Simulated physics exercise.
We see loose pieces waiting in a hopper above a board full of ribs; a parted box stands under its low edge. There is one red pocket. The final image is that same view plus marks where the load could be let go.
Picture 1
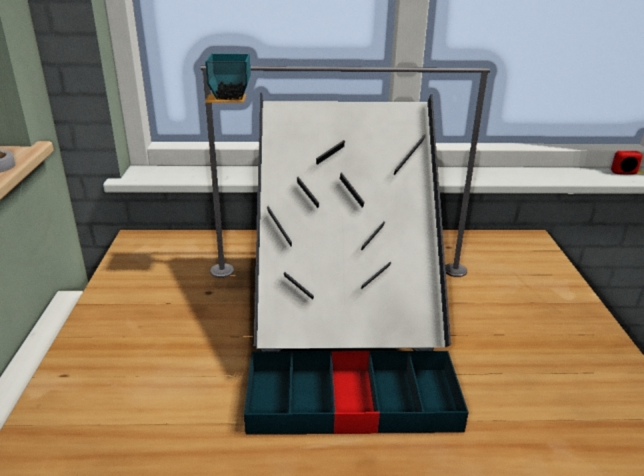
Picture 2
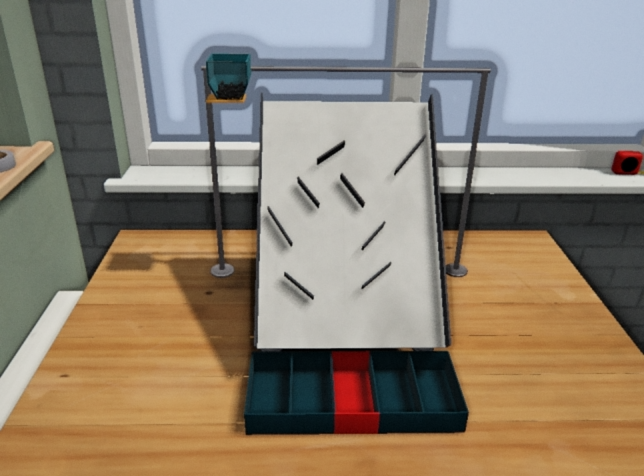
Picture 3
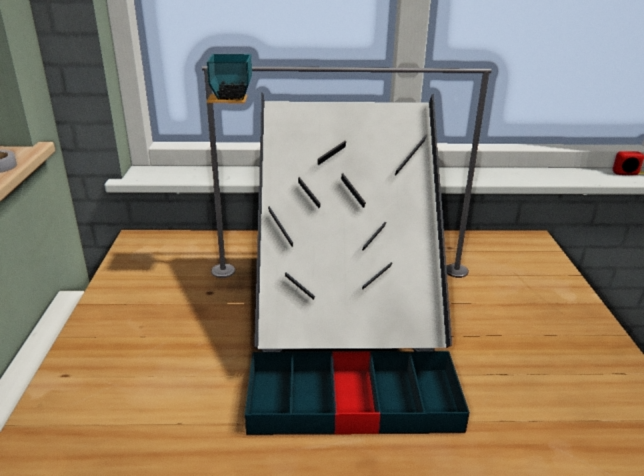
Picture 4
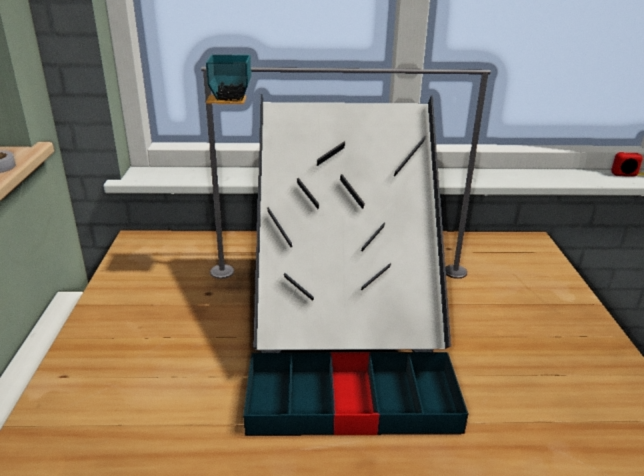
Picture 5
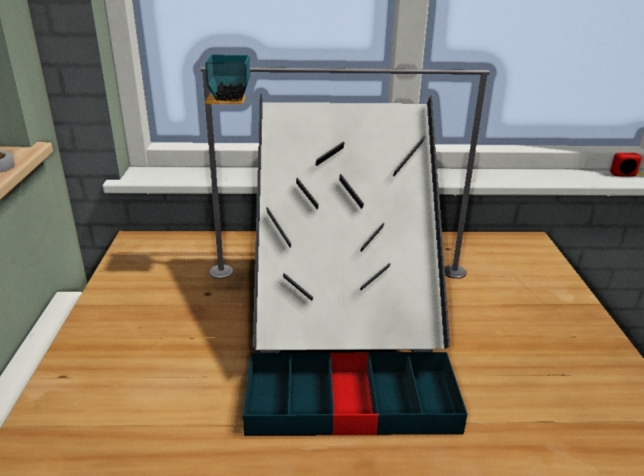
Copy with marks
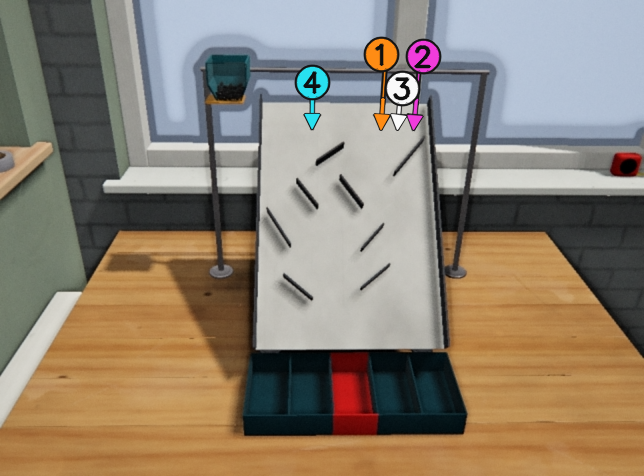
A tilted white board with dark ribs stands motionless above a box with one red pocket.
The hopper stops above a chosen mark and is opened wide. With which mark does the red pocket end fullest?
4.
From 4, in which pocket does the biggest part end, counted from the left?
The third from the left.
On the marked copy, mark 1 meets the board at (381, 124); mark 2 meets the board at (414, 124); mark 3 meets the board at (397, 124); mark 4 meets the board at (312, 123).
If 1 is chosen, a small part in the red pocket, nearly all in other pockets.
If 2 is chosen, a small part in the red pocket, most in other pockets, a small part held on the board.
If 3 is chosen, a small part in the red pocket, nearly all in other pockets.
If 4 is chosen, most in the red pocket, a small part in other pockets, a stray few held on the board.
